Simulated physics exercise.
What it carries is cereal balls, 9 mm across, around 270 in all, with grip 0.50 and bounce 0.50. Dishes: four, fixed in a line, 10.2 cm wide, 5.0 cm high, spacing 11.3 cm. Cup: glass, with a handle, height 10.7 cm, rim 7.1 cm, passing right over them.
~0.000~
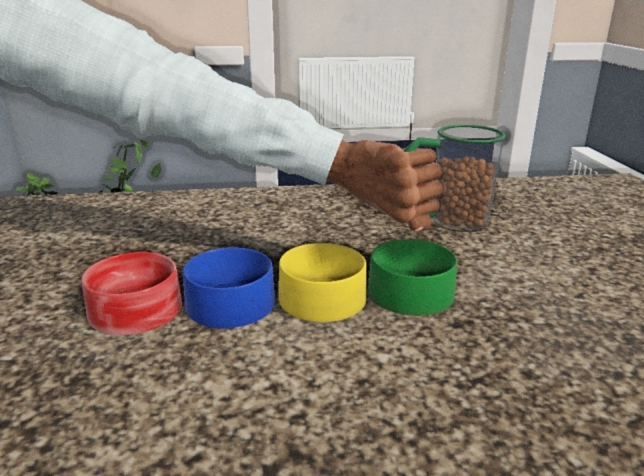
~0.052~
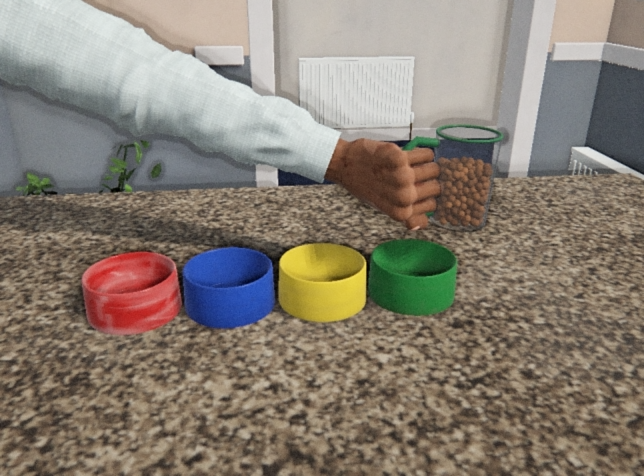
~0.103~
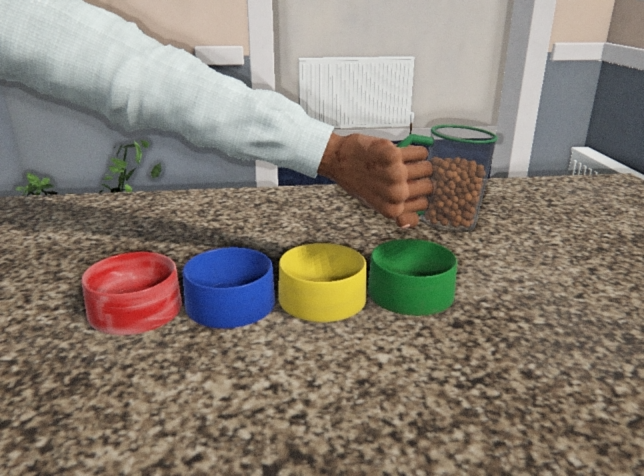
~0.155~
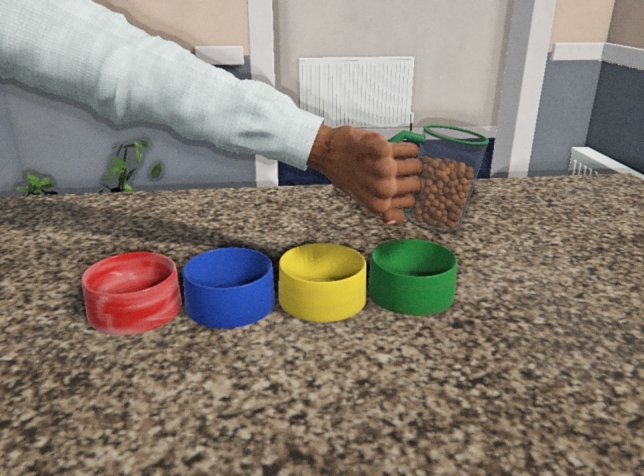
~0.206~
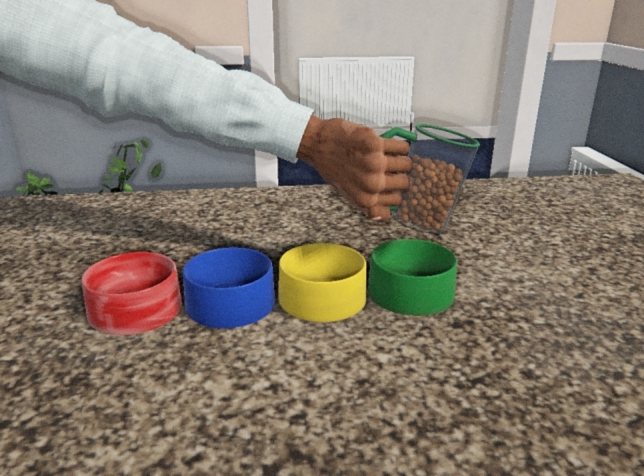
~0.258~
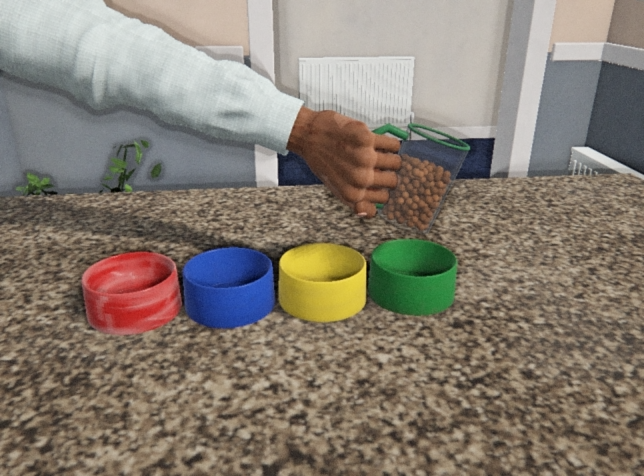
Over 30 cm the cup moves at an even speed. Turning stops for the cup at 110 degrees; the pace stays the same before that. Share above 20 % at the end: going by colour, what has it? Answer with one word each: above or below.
Red below, blue above, green below, yellow above, counter above.
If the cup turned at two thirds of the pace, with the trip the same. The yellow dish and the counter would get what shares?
Shares - yellow: 40, counter: 30.
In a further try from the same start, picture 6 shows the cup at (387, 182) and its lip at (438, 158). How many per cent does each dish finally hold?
Final shares - red 0 %, blue 40 %, green 0 %, yellow 30 %.
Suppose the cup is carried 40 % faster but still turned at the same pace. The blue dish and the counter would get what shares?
In that case: Blue 40, and counter 20.
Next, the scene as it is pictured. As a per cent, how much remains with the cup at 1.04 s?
It comes to about 100 percent.
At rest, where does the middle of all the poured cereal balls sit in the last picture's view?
Centre at rest: Approx. (279, 293) px.
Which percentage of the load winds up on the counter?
Some 30 in a hundred.
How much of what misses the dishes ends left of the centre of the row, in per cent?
Fraction on that side: Around 50 %.
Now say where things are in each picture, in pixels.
In the first frame, cup at (466, 179), tilt 0 degrees, lip at (501, 133), moved 0.0 cm; middle of the pieces at (463, 194); green dish at (414, 257); yellow dish at (323, 262); blue dish at (228, 267); red dish at (130, 272).
In the second frame, cup at (463, 179), tilt 1 degrees, lip at (499, 133), moved 0.3 cm; middle of the pieces at (461, 194).
In the third frame, cup at (456, 179), tilt 4 degrees, lip at (494, 135), moved 1.2 cm; middle of the pieces at (453, 194).
In the fourth frame, cup at (444, 179), tilt 9 degrees, lip at (485, 138), moved 2.6 cm; middle of the pieces at (440, 194).
In the fifth frame, cup at (432, 180), tilt 14 degrees, lip at (476, 142), moved 4.0 cm; middle of the pieces at (427, 195).
In the sixth frame, cup at (420, 180), tilt 18 degrees, lip at (466, 146), moved 5.4 cm; middle of the pieces at (414, 195); green dish at (414, 257); yellow dish at (323, 262); blue dish at (228, 267); red dish at (130, 272). Its pace works out near 95 degrees a second; the hand travels 27 cm a second.
Then, at 0.73 s, tilt 63 degrees; cup holds 100 %.
After 1.04 s, tilt 91 degrees; cup holds 100 %.
After 1.45 s, tilt 110 degrees; cup holds 80 %, blue 10 %.
By 3.1 s all is still; red 0 %, blue 35 %, green 0 %, yellow 35 %, counter 30 %.
